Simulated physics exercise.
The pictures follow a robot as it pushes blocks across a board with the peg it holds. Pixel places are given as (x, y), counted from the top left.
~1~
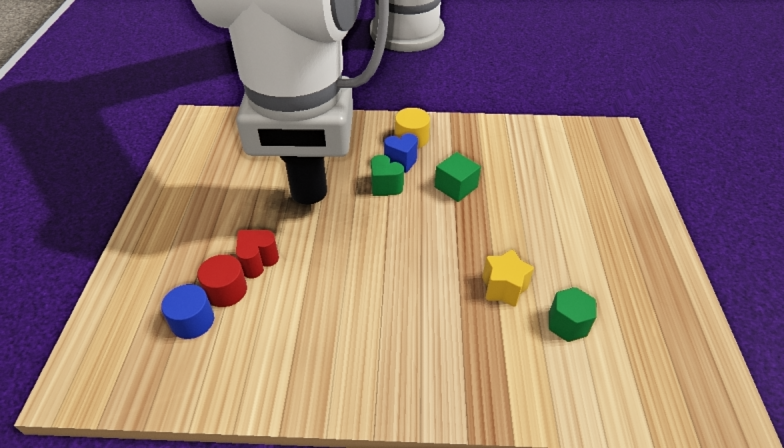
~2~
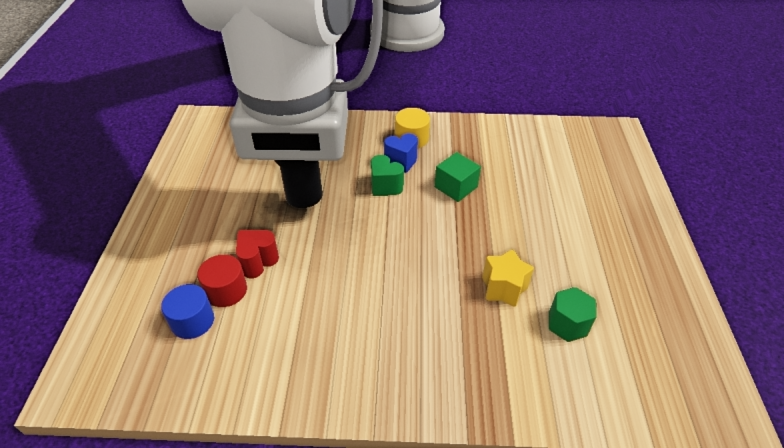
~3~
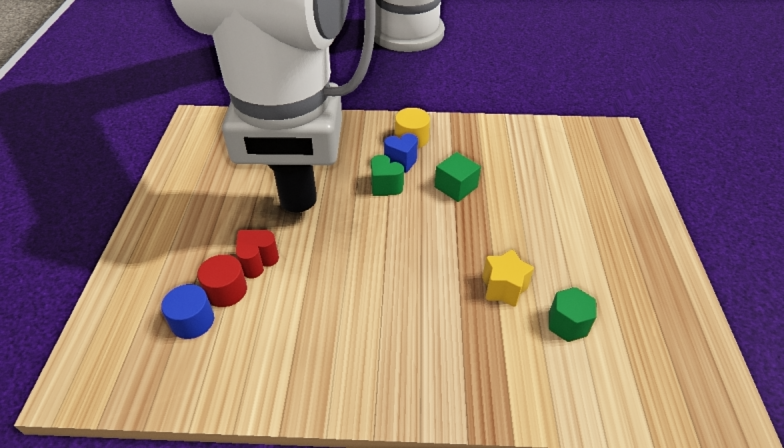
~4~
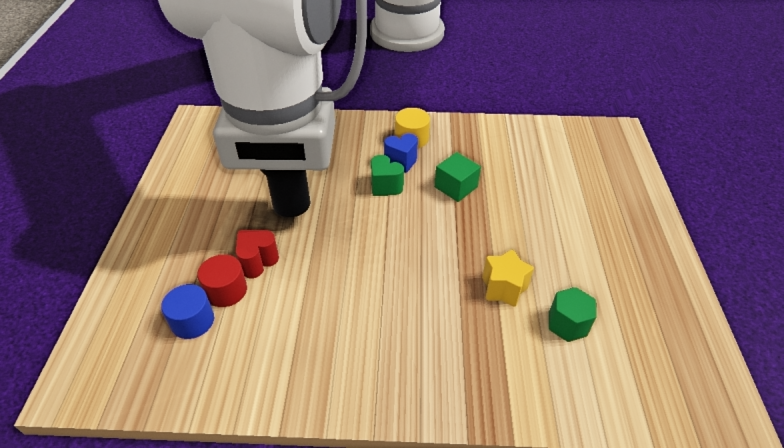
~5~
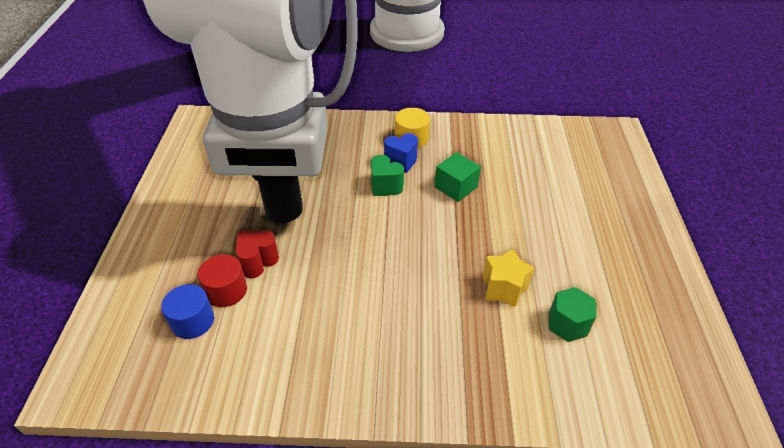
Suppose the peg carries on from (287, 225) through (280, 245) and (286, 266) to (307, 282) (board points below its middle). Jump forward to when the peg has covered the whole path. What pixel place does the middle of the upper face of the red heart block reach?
Just about (246, 259).
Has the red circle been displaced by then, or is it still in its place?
The red circle moves.
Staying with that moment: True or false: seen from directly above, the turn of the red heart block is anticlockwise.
That claim is false.
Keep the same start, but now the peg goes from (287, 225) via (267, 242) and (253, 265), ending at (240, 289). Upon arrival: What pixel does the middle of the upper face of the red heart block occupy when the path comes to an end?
Its top middle is near (251, 293).
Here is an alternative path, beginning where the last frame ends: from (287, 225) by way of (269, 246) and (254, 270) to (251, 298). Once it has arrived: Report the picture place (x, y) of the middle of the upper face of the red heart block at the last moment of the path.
The centre of its top will be at (234, 310).
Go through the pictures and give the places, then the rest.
The first frame shows peg's lower end (309, 192); blue circle (184, 301); red circle (219, 270); red heart block (253, 242).
The second frame shows peg (304, 196); blocks still.
The third frame shows peg (298, 200); blocks still.
The fourth frame shows peg (292, 205); blocks still.
The fifth frame shows peg (284, 210); blue circle (184, 301); red circle (219, 270); red heart block (253, 242).
What follows on the original path. Halfway along, peg (278, 242); blue circle (174, 309); red circle (205, 277); red heart block (245, 255), turned 40° clockwise.
At the end, peg (304, 268); blue circle (174, 309); red circle (204, 277); red heart block (246, 259), turned 60° clockwise.
